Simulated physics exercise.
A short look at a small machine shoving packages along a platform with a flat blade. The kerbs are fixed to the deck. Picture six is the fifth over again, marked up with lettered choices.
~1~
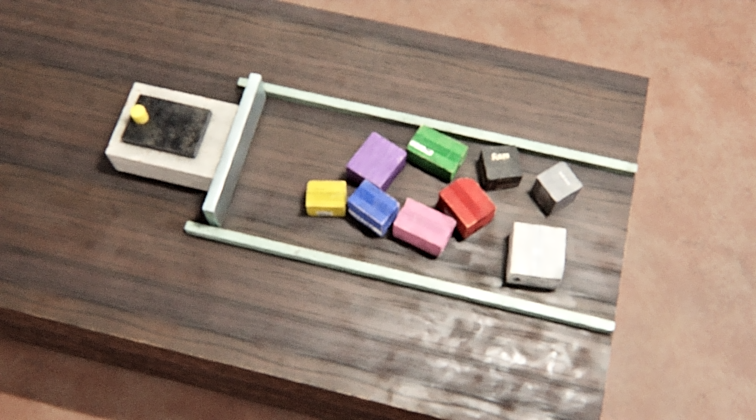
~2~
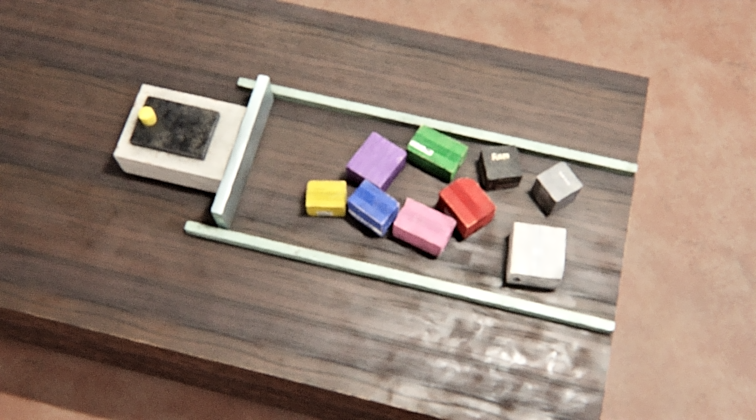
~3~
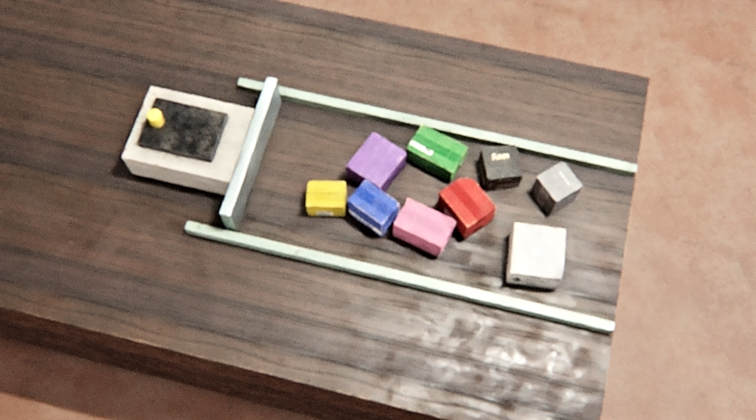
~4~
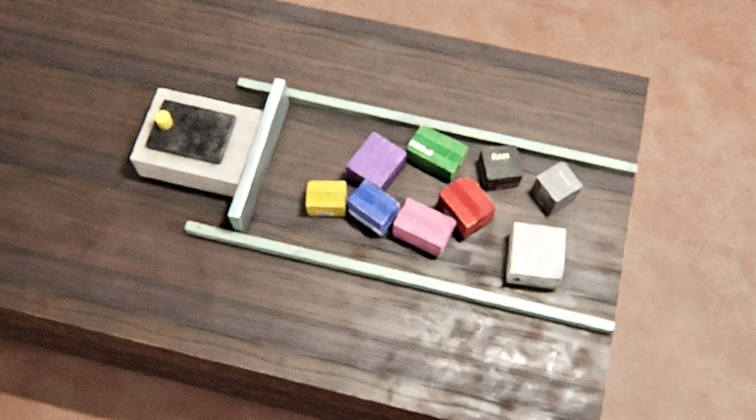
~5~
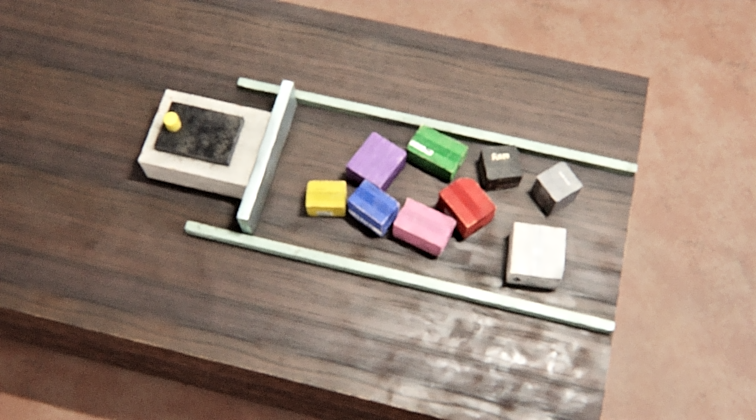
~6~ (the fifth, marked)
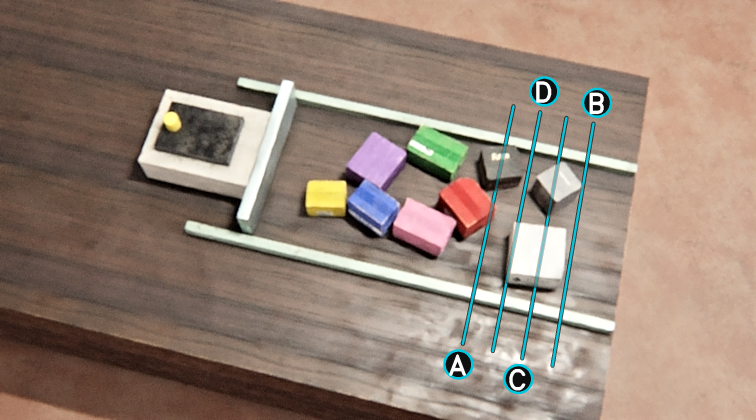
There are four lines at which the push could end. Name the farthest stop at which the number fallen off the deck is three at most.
It can go as far as C.
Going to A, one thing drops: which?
The white box goes over.
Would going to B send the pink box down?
Yes.
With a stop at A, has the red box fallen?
No.
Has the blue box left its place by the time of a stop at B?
Yes.
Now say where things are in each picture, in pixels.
Red box (466, 206); blue box (374, 209); purple crate (377, 166), in the first frame.
Robot (181, 128); white box (536, 256), in the second frame.
Robot (189, 130); yellow box (327, 199), in the third frame.
Robot (197, 132); pink box (424, 228), in the fourth frame.
Robot (206, 134); red box (466, 206); blue box (374, 209); purple crate (377, 166), in the fifth frame.
On the marked copy, A at (490, 218); B at (574, 237); C at (546, 231); D at (518, 224).
With C. Early on, robot (303, 156); green parcel (443, 152); pink box (468, 242).
Further on, robot (404, 179); white box (625, 276); pink box (571, 264).
At the end, robot (485, 197); grey box over the edge; white box over the edge; three fallen.
As for the rest, A is within the limit but short; B drops six; D is within the limit but short.
